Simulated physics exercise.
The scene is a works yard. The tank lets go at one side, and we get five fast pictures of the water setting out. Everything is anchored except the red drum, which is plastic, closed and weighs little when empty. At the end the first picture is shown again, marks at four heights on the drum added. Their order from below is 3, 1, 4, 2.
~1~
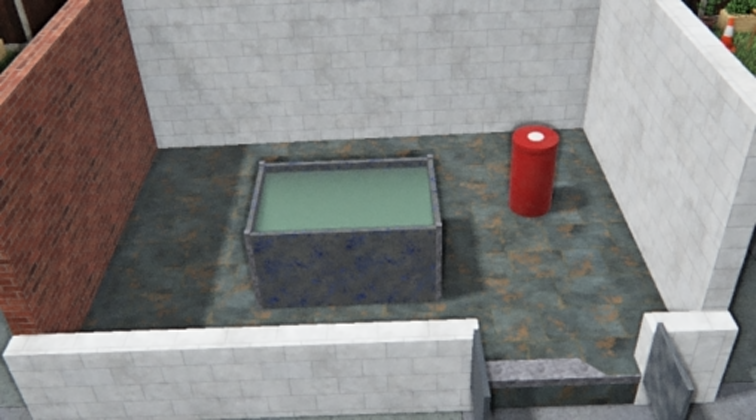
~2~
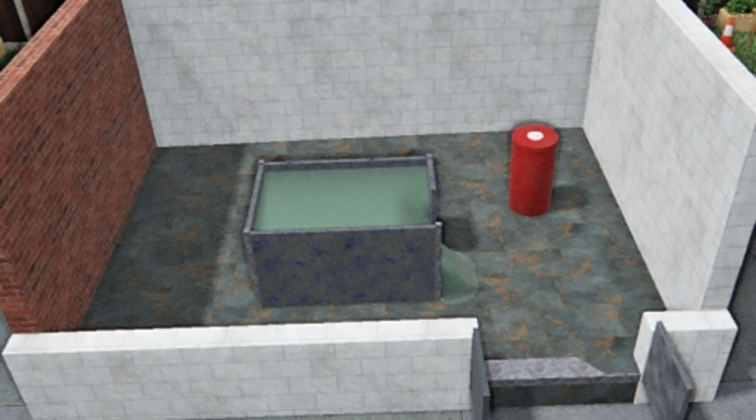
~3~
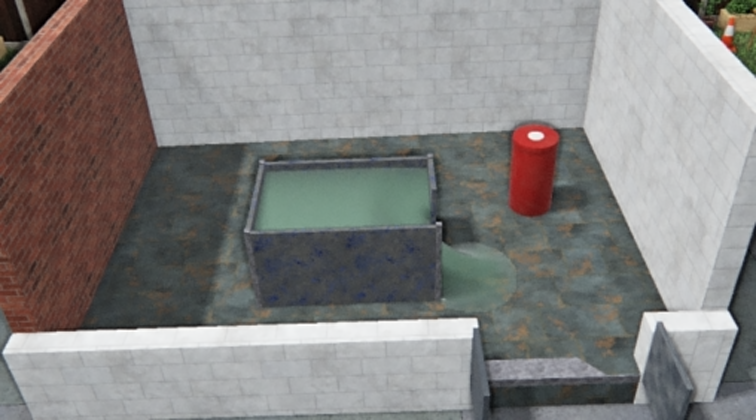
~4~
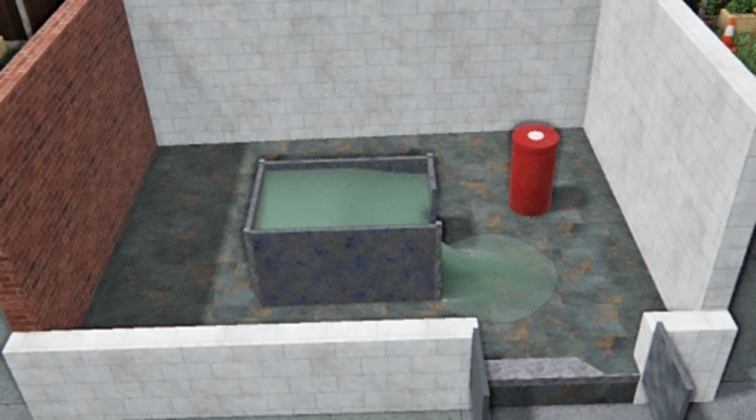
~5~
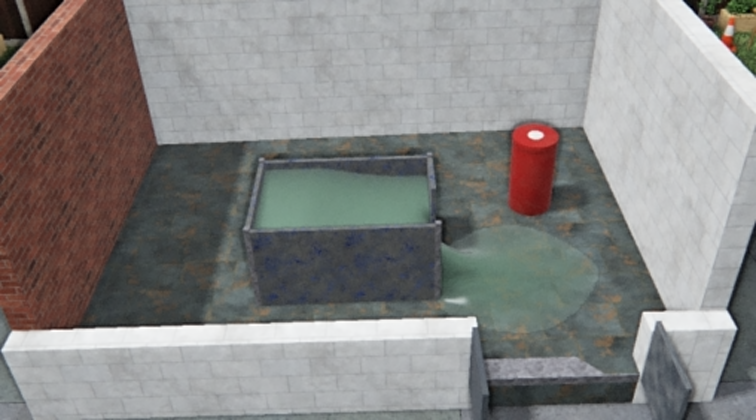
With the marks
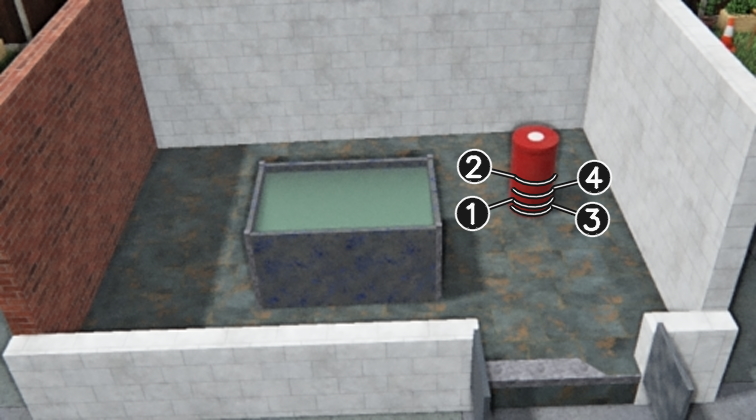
Greenish water poured from an opening in the right side of a full, dark rectangular tank in a walled yard, spreading steadily across the floor in a widening puddle while the red drum stood still.
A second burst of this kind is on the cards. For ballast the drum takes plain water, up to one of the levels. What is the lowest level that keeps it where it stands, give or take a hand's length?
Level 1 just does it.
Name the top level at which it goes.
That would be 3.
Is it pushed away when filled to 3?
Yes.
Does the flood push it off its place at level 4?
No.
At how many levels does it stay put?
Three of the four.
In white, 1 at (535, 206); 2 at (537, 183); 3 at (534, 214); 4 at (536, 196); from the bottom up 3, 1, 4, 2.
With 1, it does not move.
With 2, it does not move.
With 3, it is pushed about half its own width away.
With 4, it does not move.
